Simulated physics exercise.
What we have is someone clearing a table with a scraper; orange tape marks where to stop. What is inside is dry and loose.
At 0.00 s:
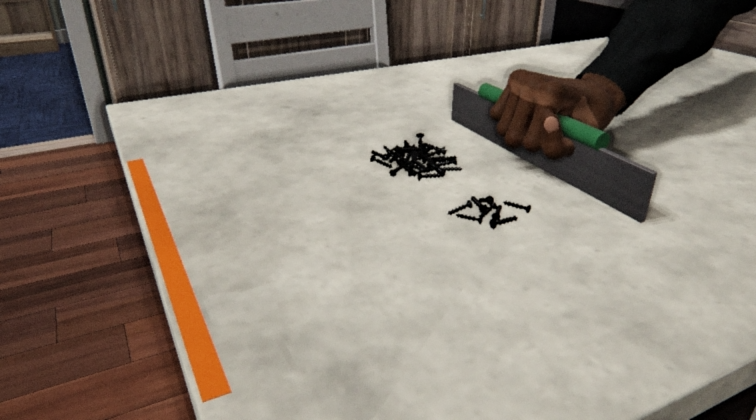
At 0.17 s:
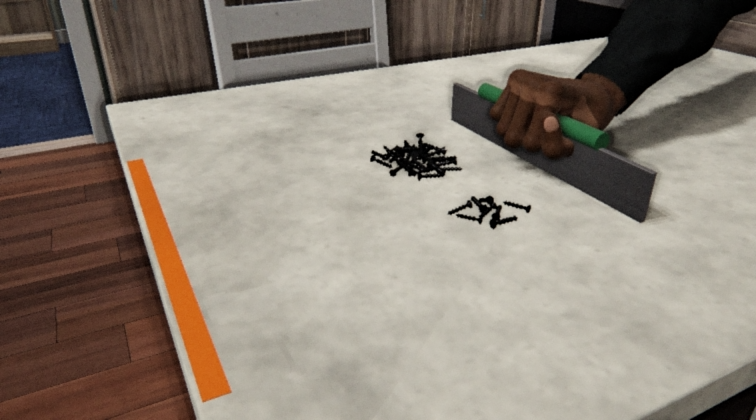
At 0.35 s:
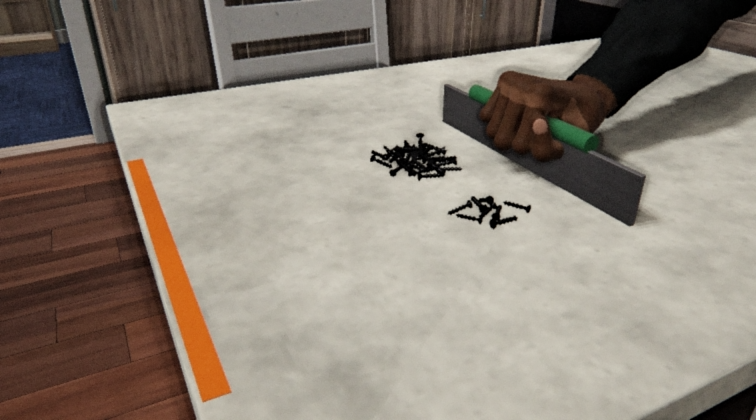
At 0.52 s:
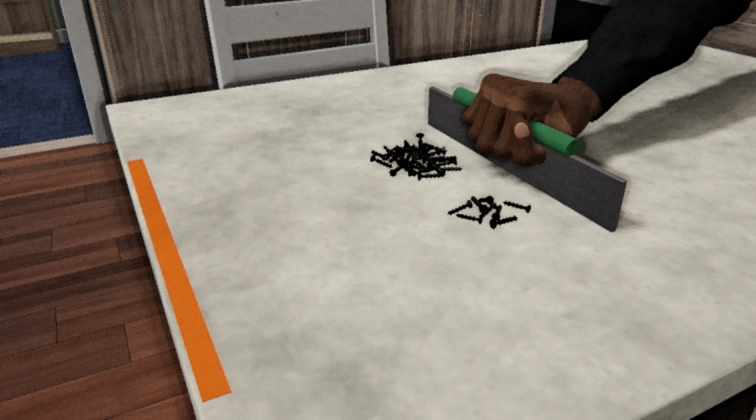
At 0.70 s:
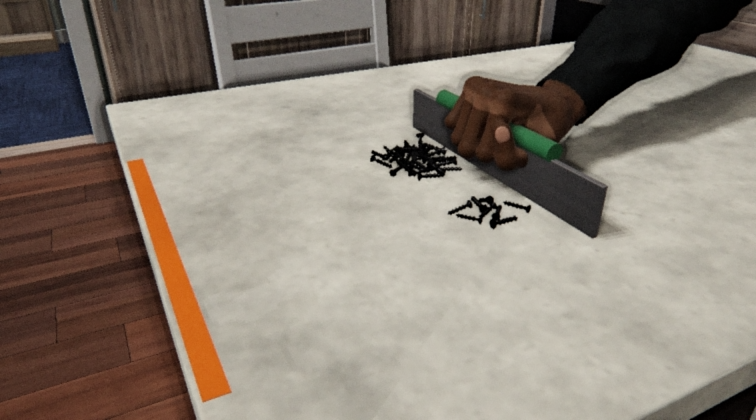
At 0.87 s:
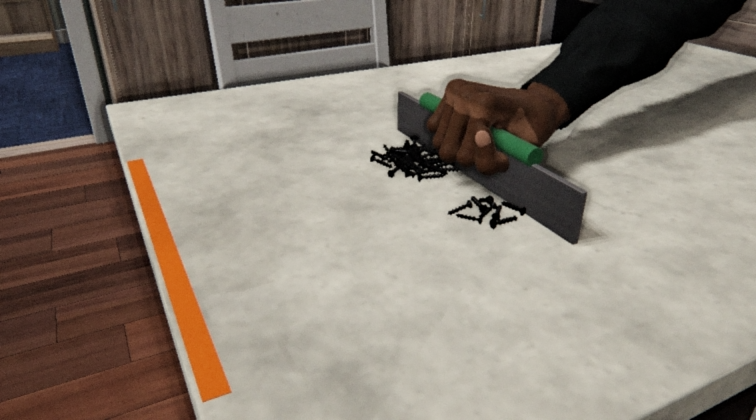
On a pale tabletop with an orange strip near its left edge, a hand held a green-handled scraper still, then slid it left a short way, reaching two piles of black screws and nudging the farther one slightly.
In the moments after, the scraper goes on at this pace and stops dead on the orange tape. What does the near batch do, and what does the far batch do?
In the end the near batch has some go over, but the Far batch has some go over.
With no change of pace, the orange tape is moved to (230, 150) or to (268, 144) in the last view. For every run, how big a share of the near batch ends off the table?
0 and 0 in a hundred.
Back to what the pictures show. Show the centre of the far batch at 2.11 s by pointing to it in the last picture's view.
I'd mark it somewhere close to (286, 185).
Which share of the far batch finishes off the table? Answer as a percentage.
About 100 out of every hundred.
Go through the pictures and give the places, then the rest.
Scraper at (631, 187), at rest; orange tape at (137, 167), right by the edge; edge at (149, 252); near batch at (487, 212), a few black screws; far batch at (408, 156), some black screws, in the first frame.
Scraper at (631, 187), at rest; far batch at (408, 156), in the second frame.
Scraper at (620, 190); near batch at (487, 212), in the third frame.
Scraper at (602, 196); far batch at (408, 156), in the fourth frame.
Scraper at (583, 201); near batch at (487, 212), in the fifth frame.
Scraper at (563, 207); orange tape at (137, 167); edge at (149, 252); near batch at (487, 212); far batch at (408, 158), about a quarter pushed along, in the sixth frame.
After 2.11 s, scraper still moving, near (325, 161); near batch all on the table, its front near (337, 251); far batch all on the table, its front near (257, 201).
After 3.37 s, scraper stopped at the orange tape; near batch most over the edge; far batch nearly all over the edge.
After 3.65 s, scraper stopped at the orange tape; near batch all over the edge; far batch all over the edge.
At rest (3.8 s), scraper stopped at the orange tape; near batch all over the edge; far batch all over the edge.
